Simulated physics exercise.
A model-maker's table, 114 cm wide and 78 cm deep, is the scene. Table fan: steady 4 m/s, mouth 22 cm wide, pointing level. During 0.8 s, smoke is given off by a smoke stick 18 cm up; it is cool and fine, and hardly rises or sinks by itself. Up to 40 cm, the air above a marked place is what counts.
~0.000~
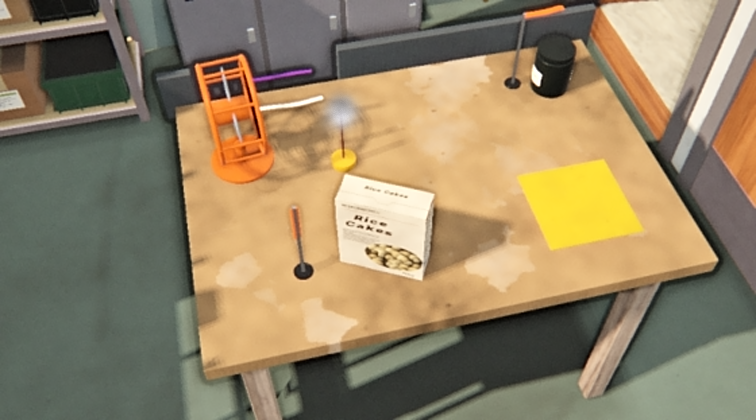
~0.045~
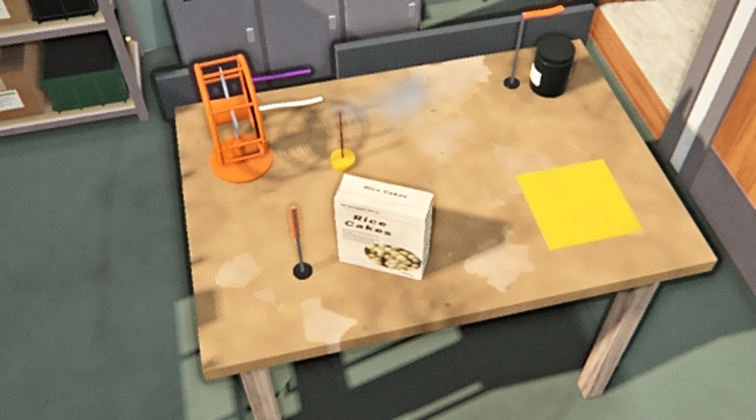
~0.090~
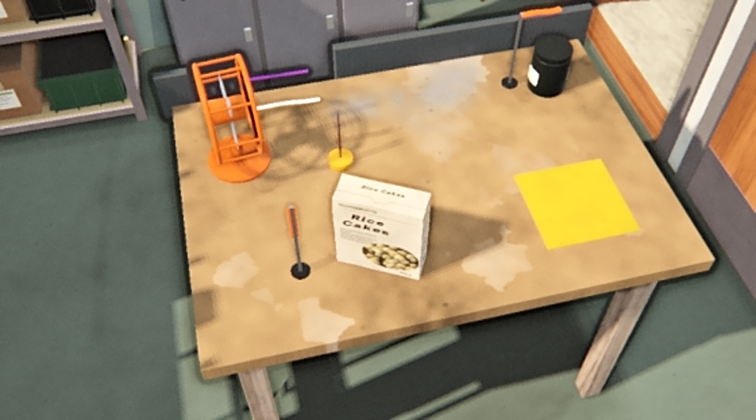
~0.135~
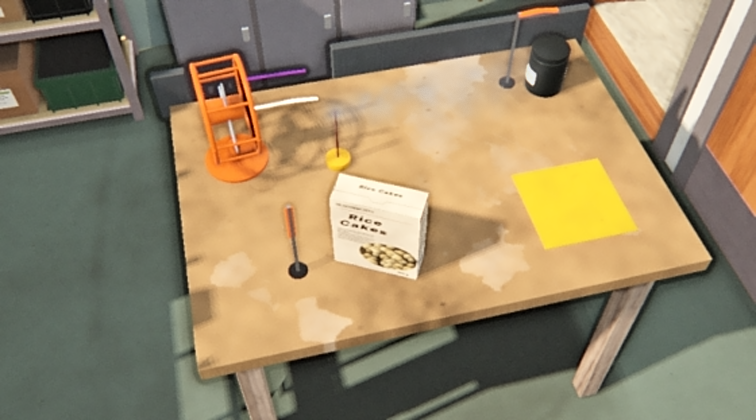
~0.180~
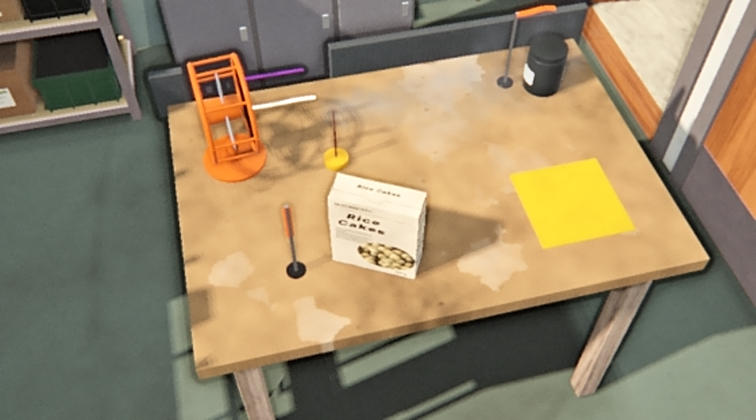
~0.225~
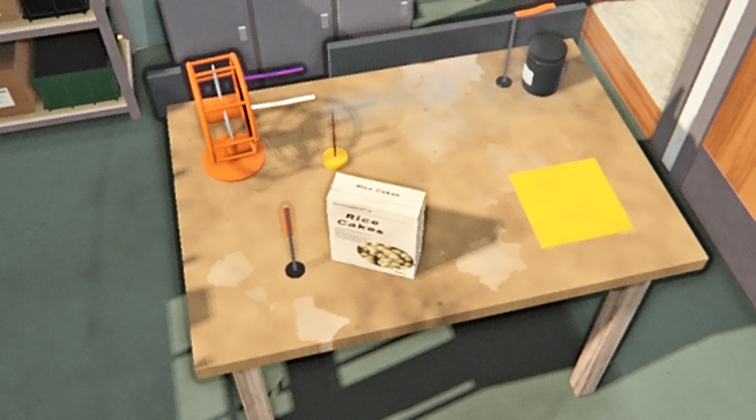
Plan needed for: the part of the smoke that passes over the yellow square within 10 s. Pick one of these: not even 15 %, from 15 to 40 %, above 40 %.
I would pick not even 15 %.
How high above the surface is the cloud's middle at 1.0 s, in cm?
The centre hangs close to 12 centimetres up.
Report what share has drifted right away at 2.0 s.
100 per cent.
By 1.0 s, 65 % is gone from the area; 1 % has passed over the yellow square, and the middle of the rest is near (638, 80).
By 2.0 s, 97 % is gone from the area; 2 % has passed over the yellow square.
By 4.0 s, 99 % is gone from the area; 2 % has passed over the yellow square.
By 10.0 s, 100 % is gone from the area; 2 % has passed over the yellow square.
